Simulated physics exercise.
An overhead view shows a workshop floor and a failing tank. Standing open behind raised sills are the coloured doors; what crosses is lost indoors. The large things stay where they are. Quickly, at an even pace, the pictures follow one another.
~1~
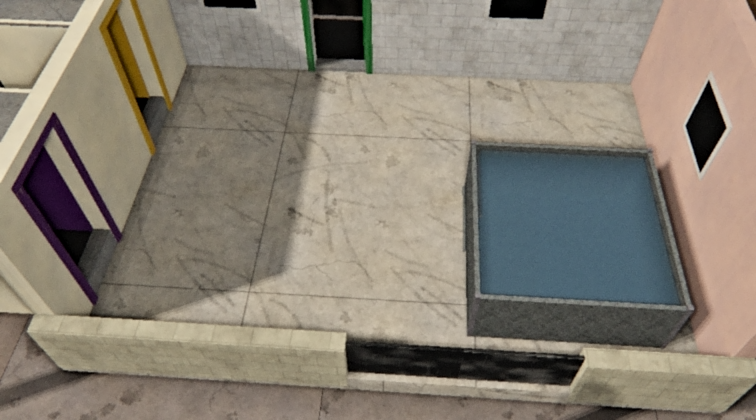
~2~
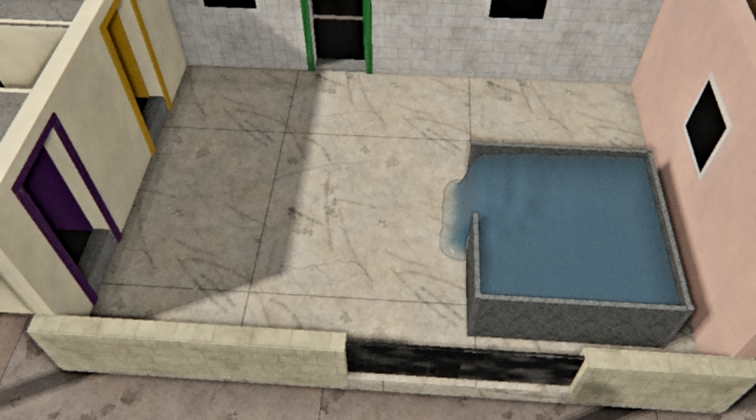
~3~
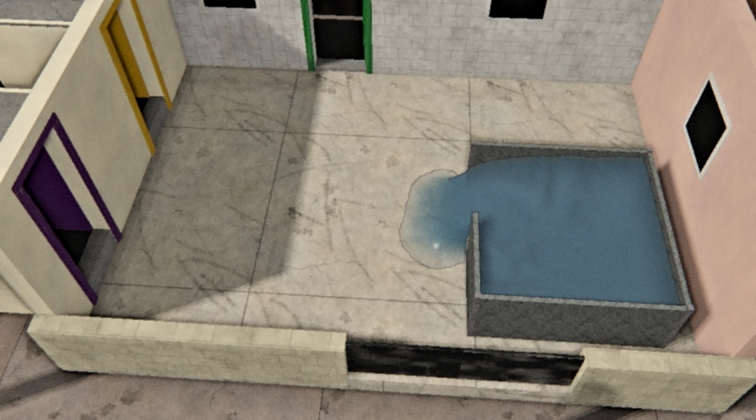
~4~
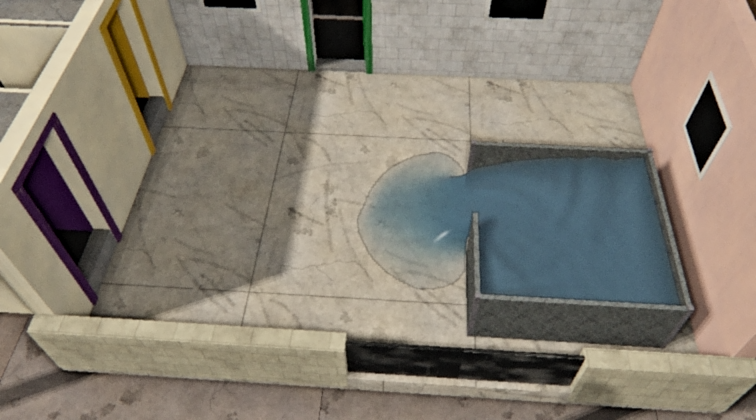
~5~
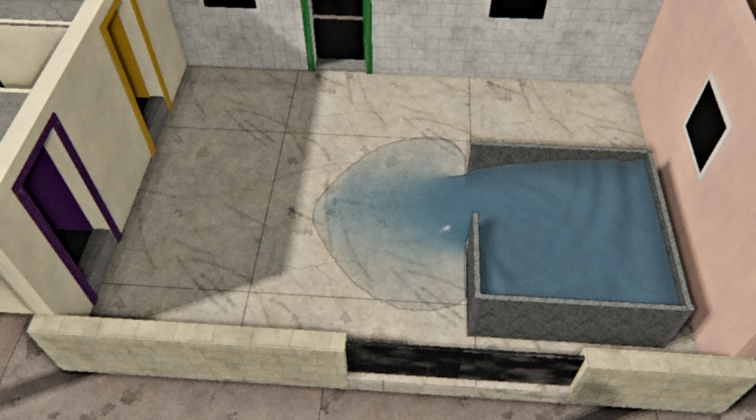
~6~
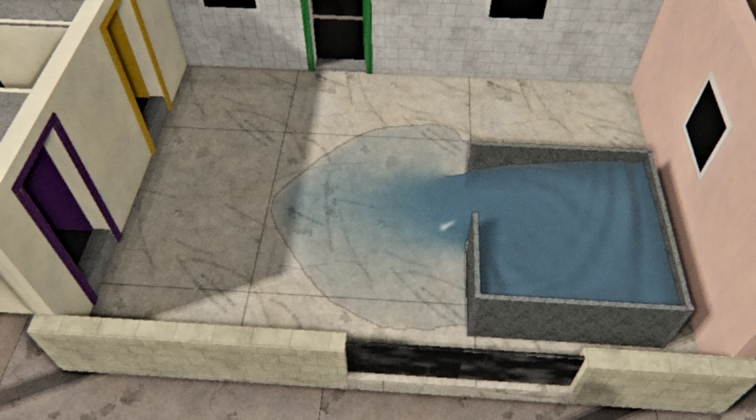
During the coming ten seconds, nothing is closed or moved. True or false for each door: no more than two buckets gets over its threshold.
The yellow door - true; the green door - false; the purple door - true.
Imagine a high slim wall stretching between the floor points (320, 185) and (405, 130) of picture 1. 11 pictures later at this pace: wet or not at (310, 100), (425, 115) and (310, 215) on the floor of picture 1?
First spared, then soaked, then soaked.
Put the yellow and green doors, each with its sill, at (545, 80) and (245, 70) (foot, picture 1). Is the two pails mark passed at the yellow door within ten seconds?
Result - yellow door does not reach it.
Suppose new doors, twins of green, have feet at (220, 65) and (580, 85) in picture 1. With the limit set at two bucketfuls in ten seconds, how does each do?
Lab note, doors in listed order: Over the limit, under the limit.
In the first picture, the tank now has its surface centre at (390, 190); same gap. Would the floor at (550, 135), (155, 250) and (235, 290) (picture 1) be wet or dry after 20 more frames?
I'd call them still dry, watered and watered, in the order asked.
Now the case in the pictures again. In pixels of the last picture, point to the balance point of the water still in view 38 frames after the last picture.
About (344, 205).
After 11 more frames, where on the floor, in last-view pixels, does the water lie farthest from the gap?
My guess is roughly (187, 66).
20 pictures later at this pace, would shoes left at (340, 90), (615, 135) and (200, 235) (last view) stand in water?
First spot soaked, second not wet, third soaked.
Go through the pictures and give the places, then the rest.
Still water in the open tank at (570, 221), in the first picture.
Water pours out at (472, 205) and has run to (462, 182), in the second picture.
The front is at (408, 241), out from the gap at (472, 208), in the third picture.
The front is at (363, 221), out from the gap at (471, 209), in the fourth picture.
The front is at (318, 216), out from the gap at (471, 209), in the fifth picture.
The front is at (281, 198), out from the gap at (471, 209), in the sixth picture.
A moment on, water covers 55 % of the floor; the yellow door not reached, the green door not reached, the purple door not reached.
Next, water covers 65 % of the floor; the yellow door wet at the sill, nothing in, the green door under two buckets in, the purple door wet at the sill, nothing in.
Then, water covers 65 % of the floor; the yellow door wet at the sill, nothing in, the green door over two buckets in, the purple door wet at the sill, nothing in.
Later, water covers 75 % of the floor; the yellow door wet at the sill, nothing in, the green door far over two buckets in, the purple door wet at the sill, nothing in.
In the end, water covers 100 % of the floor; the yellow door wet at the sill, nothing in, the green door far over two buckets in, the purple door wet at the sill, nothing in.
